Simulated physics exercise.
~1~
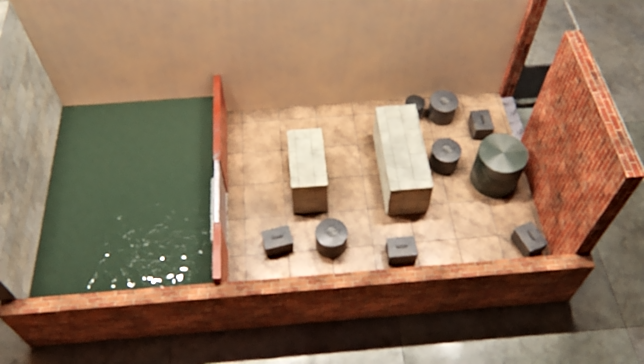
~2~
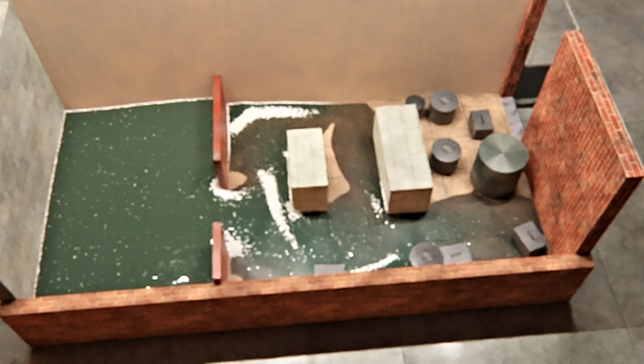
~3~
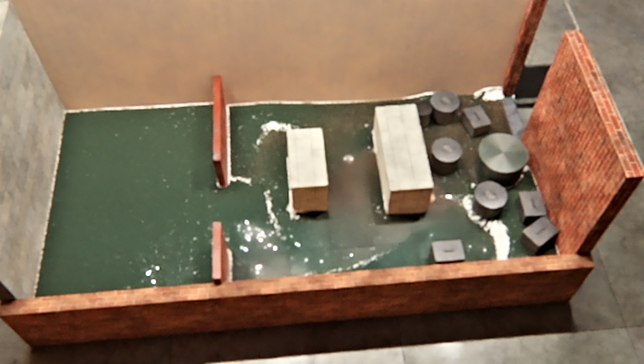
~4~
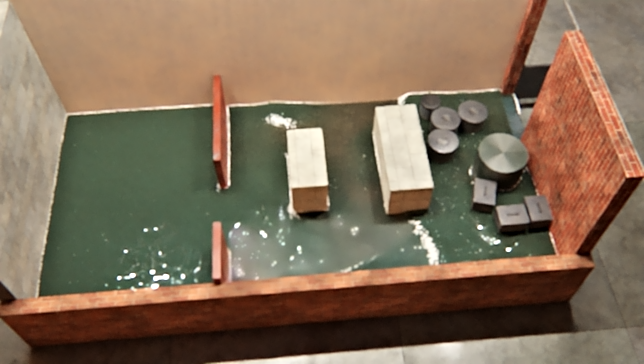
Green water burst through a gap in the dividing wall and flooded the tiled room, flowing around two large pale blocks and pushing small grey boxes and round tubs rightward, until they sat clustered near the right wall with water covering the floor.
